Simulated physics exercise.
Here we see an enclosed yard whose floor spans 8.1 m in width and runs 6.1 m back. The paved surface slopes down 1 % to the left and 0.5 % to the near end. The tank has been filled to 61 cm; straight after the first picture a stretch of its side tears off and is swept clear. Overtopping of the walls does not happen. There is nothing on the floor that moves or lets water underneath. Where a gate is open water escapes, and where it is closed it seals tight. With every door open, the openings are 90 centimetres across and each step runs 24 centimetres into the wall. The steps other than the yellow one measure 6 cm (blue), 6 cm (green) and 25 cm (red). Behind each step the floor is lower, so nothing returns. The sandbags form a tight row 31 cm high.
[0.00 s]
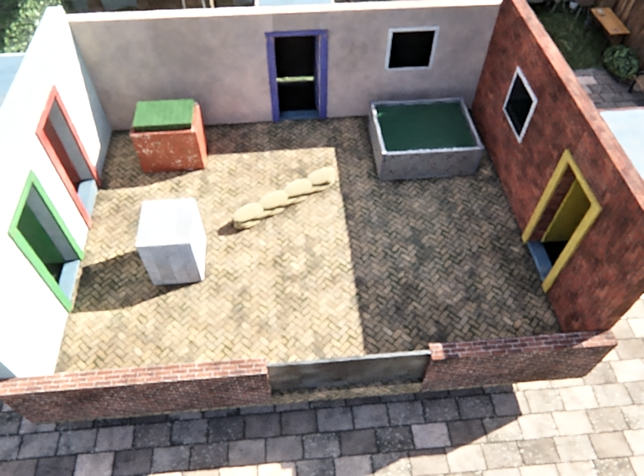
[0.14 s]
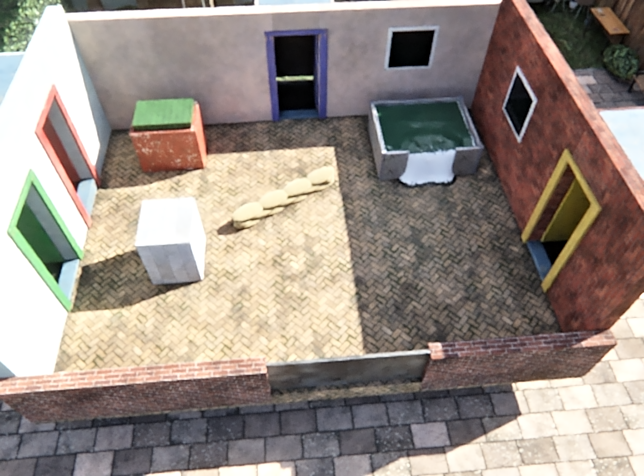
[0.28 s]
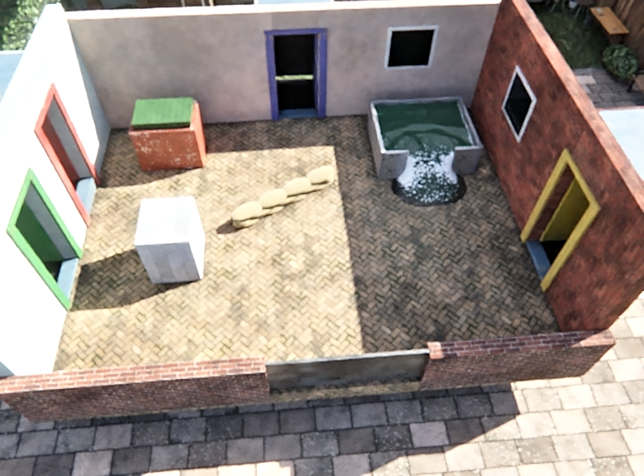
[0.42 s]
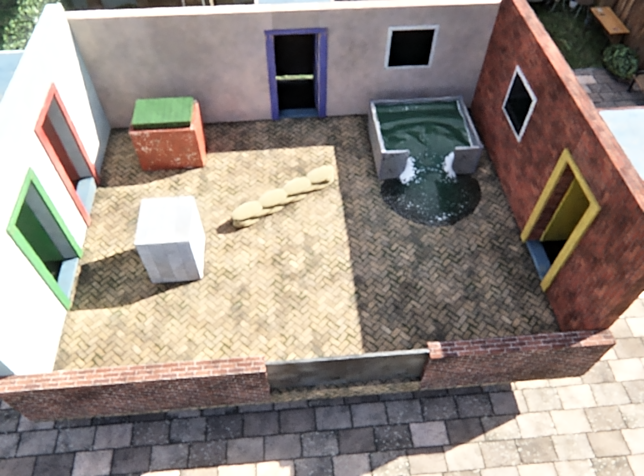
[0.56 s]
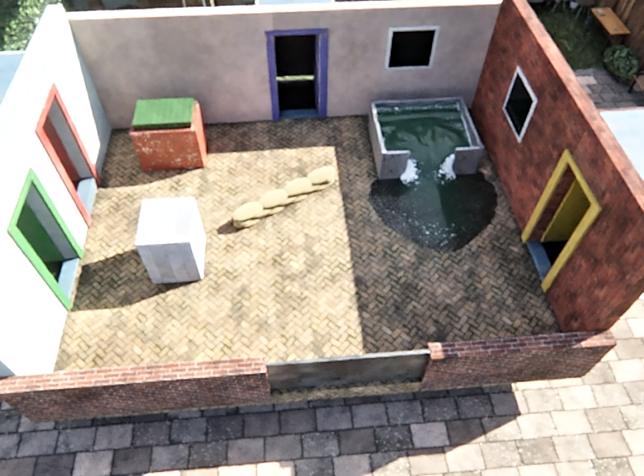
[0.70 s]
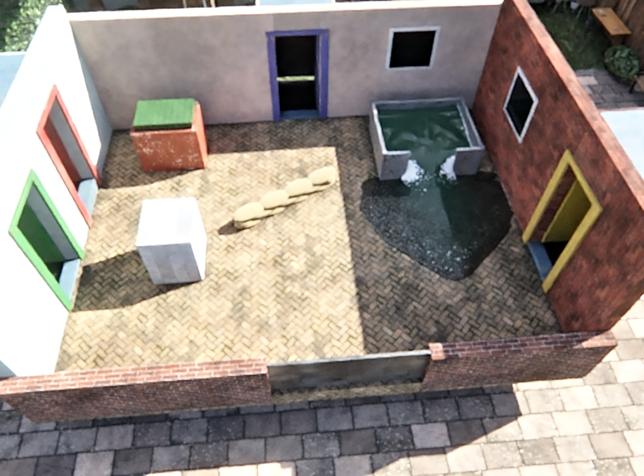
Walled courtyard with coloured door surrounds, a grey tank's front side opening and water pouring out, spreading darkly across the paving.
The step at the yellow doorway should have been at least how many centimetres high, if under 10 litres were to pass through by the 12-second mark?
At least some 8.5 cm.
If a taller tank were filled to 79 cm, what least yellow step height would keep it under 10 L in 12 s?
Step height: Approx. 11.5 cm.
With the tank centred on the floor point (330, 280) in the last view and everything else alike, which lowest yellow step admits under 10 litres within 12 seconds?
It must be around 8.5 cm tall.
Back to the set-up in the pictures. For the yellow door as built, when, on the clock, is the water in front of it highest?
I'd say near 1.6 seconds.
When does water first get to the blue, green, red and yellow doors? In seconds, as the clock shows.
Blue not within the 12 s, green 5.5 s, red 6.5 s, yellow 1.1 s.
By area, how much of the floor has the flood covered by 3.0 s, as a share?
Around 35 per cent of the floor.
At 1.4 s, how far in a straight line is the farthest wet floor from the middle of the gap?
Reach: Approx. 4.2 m.
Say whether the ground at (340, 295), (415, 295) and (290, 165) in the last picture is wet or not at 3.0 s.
One by one: Drenched, drenched, clear.
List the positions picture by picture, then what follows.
Still water, 61 cm deep, in the tank at (424, 128); the yellow door at (556, 228) is dry, in the first frame.
The front is at (407, 185), 0.2 m from the gap at (428, 168); 0.2 m2 of floor is wet, 61 cm left at the back, in the second frame.
The front is at (421, 204), 0.8 m from the gap at (427, 168); 0.8 m2 of floor is wet, 61 cm left at the back, in the third frame.
The front is at (429, 223), 1.3 m from the gap at (428, 168); 1.7 m2 of floor is wet, 56 cm left at the back, in the fourth frame.
Water pours out at (428, 168) and has run 1.9 m, to (440, 248); about 5 cm deep outside, 52 cm at the back, in the fifth frame.
The front is at (452, 276), 2.5 m from the gap at (429, 168); 4.4 m2 of floor is wet, 52 cm left at the back; the yellow door at (556, 228), 2.8 m from the gap, is still 0.8 m from the nearest water, in the sixth frame.
After 1.4 s water covers 25 % of the floor, deepest (30 cm) near (430, 179); 11 cm at the yellow door, 0 litres in over its 8 cm step.
After 3.0 s water covers 35 % of the floor, deepest (24 cm) near (540, 326); 8 cm at the yellow door, 7 litres in over its 8 cm step.
After 12.0 s water covers 80 % of the floor, deepest (11 cm) near (48, 399); 3 cm at the yellow door, 11 litres in over its 8 cm step.
At the yellow door as built, the water arrived by 1.1 s and peaked near 13 cm at 1.6 s.
Run again over the same 12 s with other heights there, 16 litres in over 7 cm, 5 litres over 9.5 cm. The limit of 10 litres is kept from about 8.5 cm up.
